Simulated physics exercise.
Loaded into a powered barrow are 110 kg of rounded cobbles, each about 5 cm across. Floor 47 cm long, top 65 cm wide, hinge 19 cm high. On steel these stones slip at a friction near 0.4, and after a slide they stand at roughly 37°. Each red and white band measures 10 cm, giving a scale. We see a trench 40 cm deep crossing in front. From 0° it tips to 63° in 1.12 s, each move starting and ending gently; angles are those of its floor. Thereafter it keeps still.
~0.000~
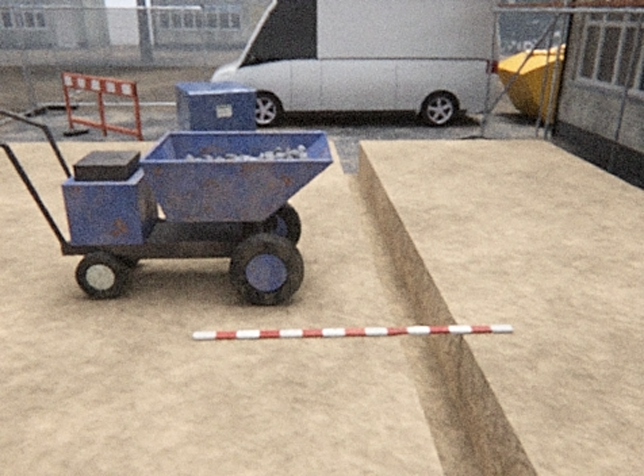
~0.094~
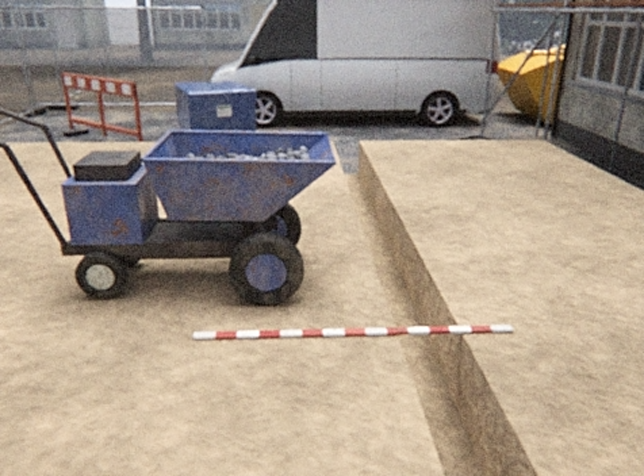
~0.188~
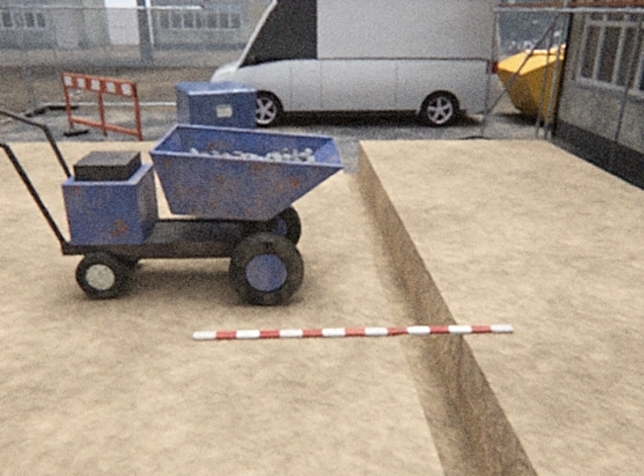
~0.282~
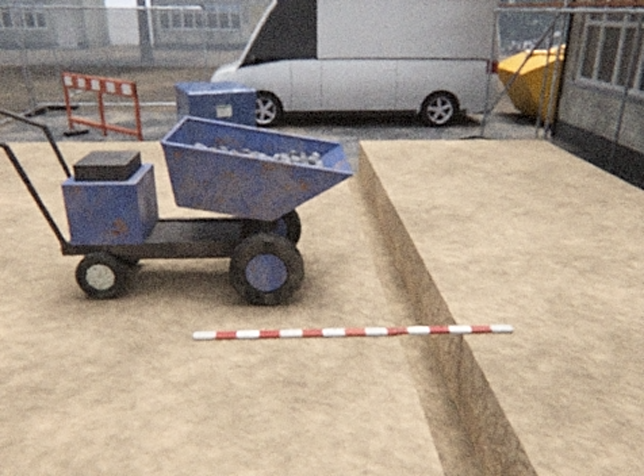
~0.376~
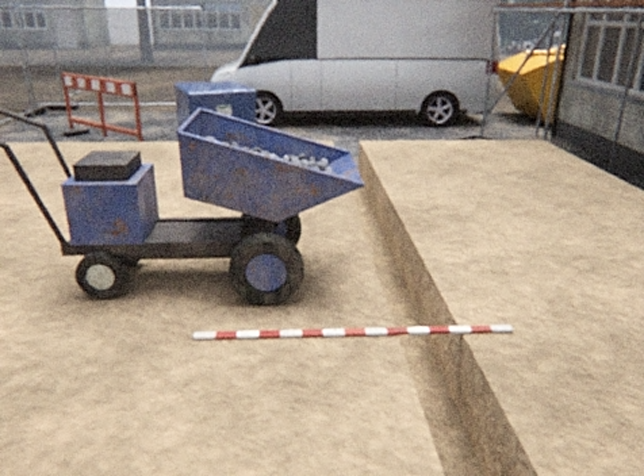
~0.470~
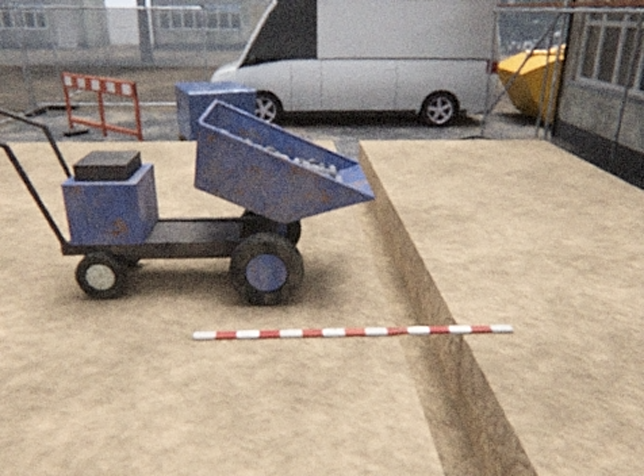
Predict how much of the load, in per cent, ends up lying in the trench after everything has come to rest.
Roughly 85 per cent of it.
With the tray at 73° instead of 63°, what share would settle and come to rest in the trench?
Near 100 per cent then.
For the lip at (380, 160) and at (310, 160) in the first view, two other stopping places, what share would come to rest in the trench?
I'd expect some 35 per cent, then some 100.
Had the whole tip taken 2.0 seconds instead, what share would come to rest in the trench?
That would give about 95 percent.
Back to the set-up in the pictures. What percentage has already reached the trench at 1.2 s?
Around 25 per cent of it, at that instant.
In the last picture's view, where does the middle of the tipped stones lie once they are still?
Their middle ends up near (411, 321).
After 0.8 s the floor is at 53°; 100 % in the tray; the foremost stones are at (377, 231).
After 1.2 s the floor is at 63°; 77 % in the tray, 23 % in the trench; the foremost stones are at (431, 271).
After 1.6 s the floor is at 63°; 31 % in the tray, 55 % in the trench, 14 % past the trench; the foremost stones are at (492, 273).
After 3.5 s the floor is at 63°; 0 % in the tray, 85 % in the trench, 15 % past the trench; the foremost stones are at (528, 263).
